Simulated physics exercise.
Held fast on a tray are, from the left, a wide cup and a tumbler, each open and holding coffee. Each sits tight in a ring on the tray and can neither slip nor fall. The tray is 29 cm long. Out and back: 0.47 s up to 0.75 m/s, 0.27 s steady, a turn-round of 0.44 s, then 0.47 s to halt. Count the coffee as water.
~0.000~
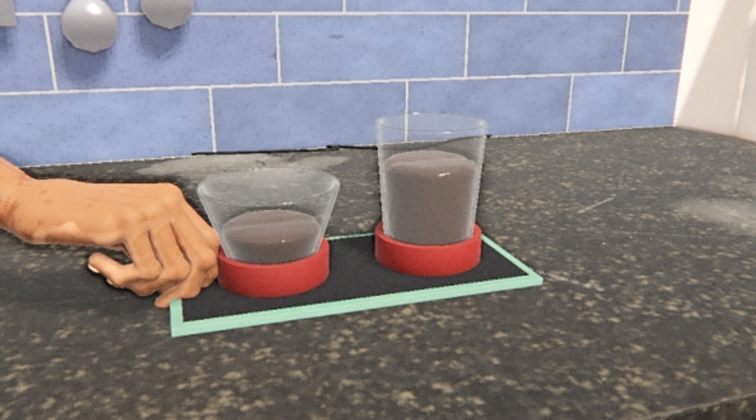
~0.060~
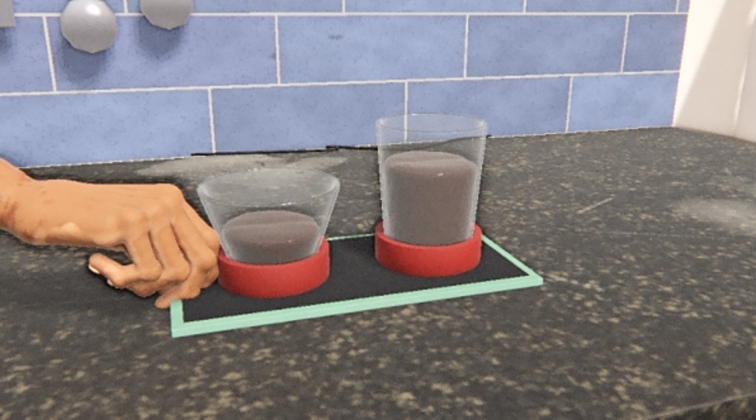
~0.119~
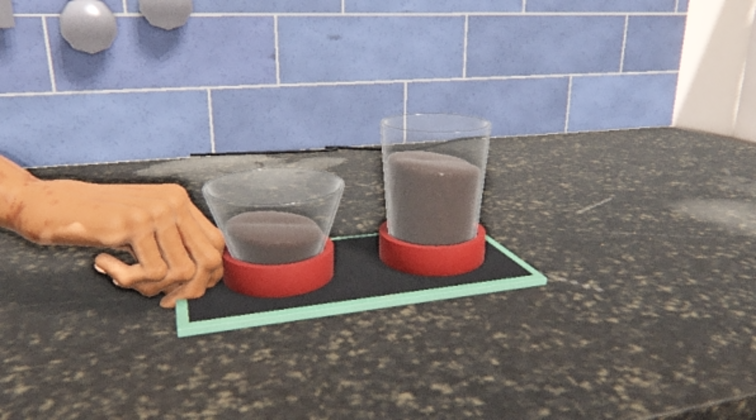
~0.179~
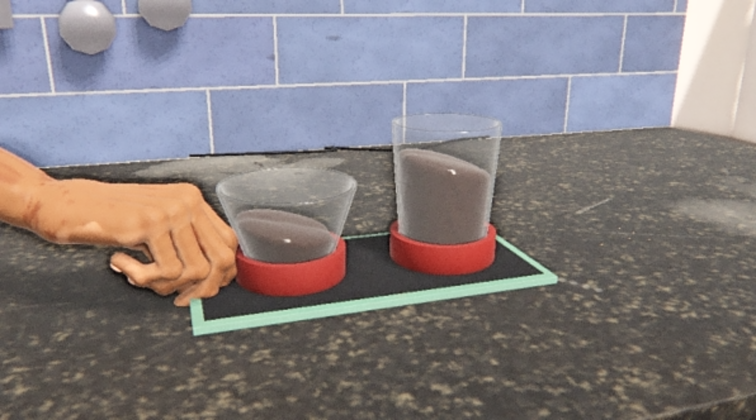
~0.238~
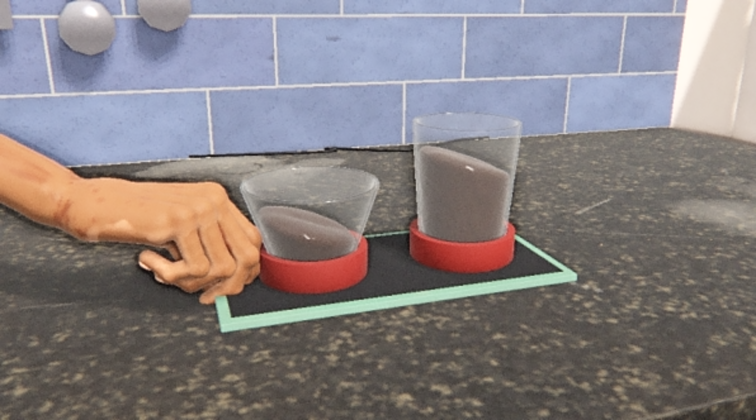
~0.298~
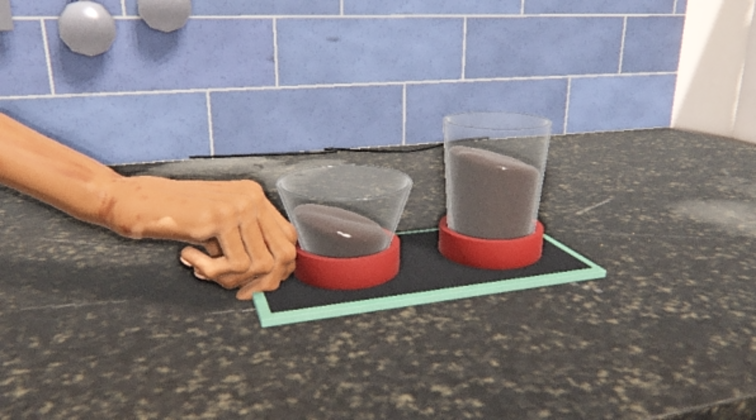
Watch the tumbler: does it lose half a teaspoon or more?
It keeps it all.
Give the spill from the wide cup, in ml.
About 0 ml.
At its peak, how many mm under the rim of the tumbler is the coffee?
Some 3 mm short of it.
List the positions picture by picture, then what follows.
In the first picture, it has moved 0.0 cm; in the wide cup the surface runs from (220, 227) to (318, 217), rim (336, 181); in the tumbler the surface runs from (383, 163) to (470, 157), rim (479, 122); the coffee in the tumbler stands 32 mm below the rim.
In the second picture, it has moved 0.1 cm; in the tumbler the surface runs from (384, 163) to (469, 158).
In the third picture, it has moved 0.5 cm; in the tumbler the surface runs from (387, 159) to (472, 161).
In the fourth picture, it has moved 1.5 cm; in the tumbler the surface runs from (398, 153) to (482, 167).
In the fifth picture, it has moved 3.4 cm; in the tumbler the surface runs from (419, 151) to (501, 168).
In the sixth picture, it has moved 6.2 cm; in the wide cup the surface runs from (290, 210) to (381, 223); in the tumbler the surface runs from (450, 151) to (528, 163).
Then, 0.70 s in, the tray moves at 0.75 m/s; losses from the left are 0, 0 ml.
Then, 1.10 s in, the tray moves at 0.63 m/s; losses from the left are 0, 0 ml.
Then, 1.50 s in, the tray moves at 0.18 m/s; losses from the left are 0, 0 ml.
Then, 1.90 s in, the tray moves at 0.00 m/s; losses from the left are 0, 0 ml.
Finally, losses from the left are 0, 0 ml.
